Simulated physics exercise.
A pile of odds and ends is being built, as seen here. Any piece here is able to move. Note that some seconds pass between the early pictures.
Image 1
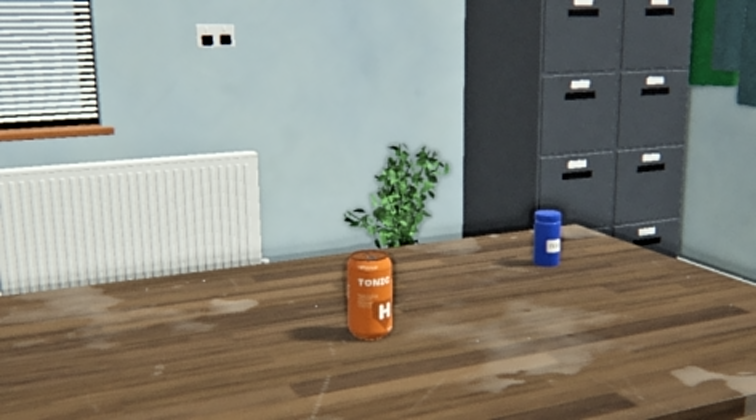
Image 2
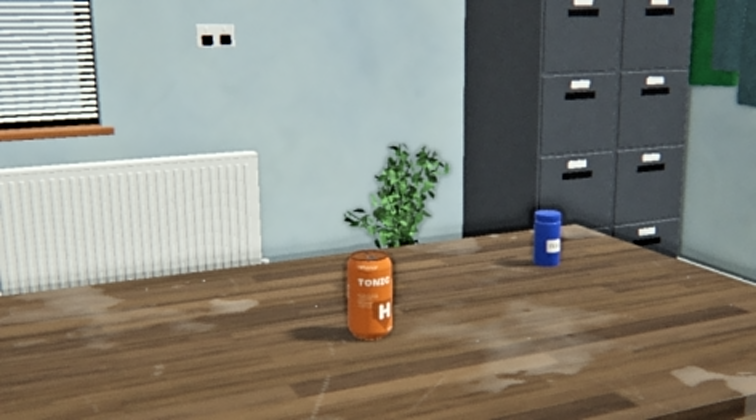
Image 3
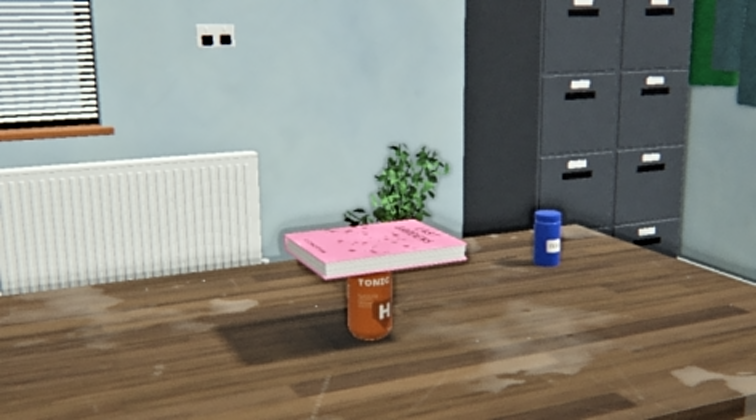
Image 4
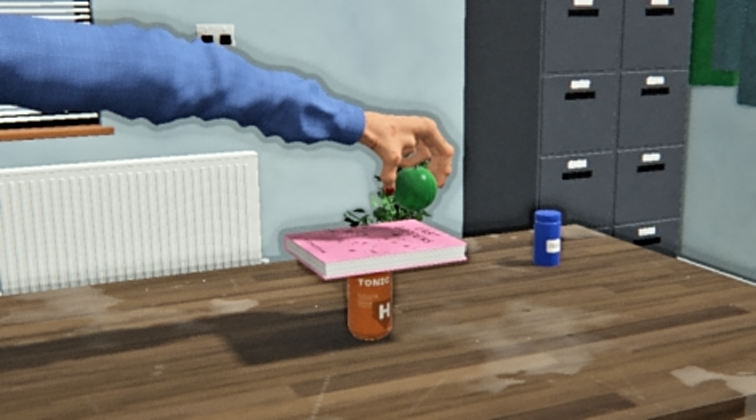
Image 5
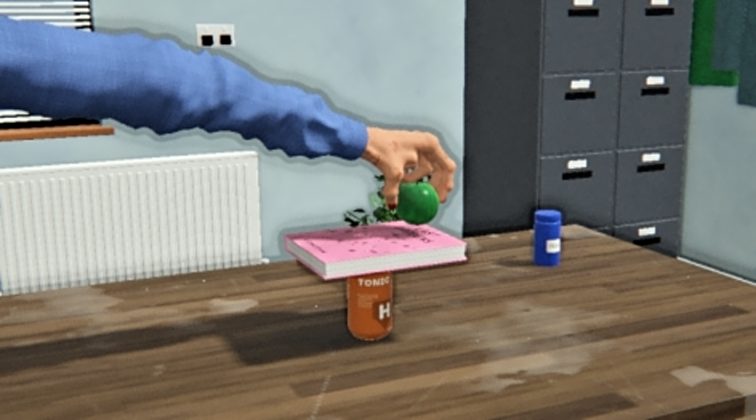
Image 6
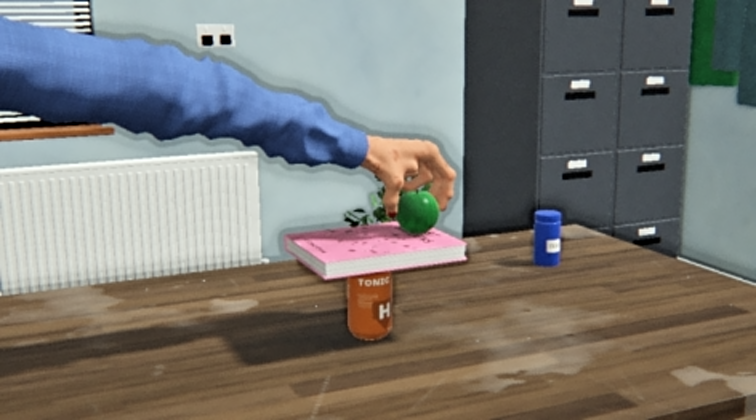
A hand lowers a green apple onto a pink book lying across an orange can.
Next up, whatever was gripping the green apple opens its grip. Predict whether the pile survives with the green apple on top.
It survives.
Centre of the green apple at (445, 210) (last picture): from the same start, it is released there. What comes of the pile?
In the end the pile crashes down.
Then, 0.30 s later than the last frame, all is still.
Then, 0.70 s later than the last frame, green apple resting near (417, 213).
When it is over, all 4 as before. End places, in pixels of the last picture, green apple near (418, 213). The pile keeps its balance.
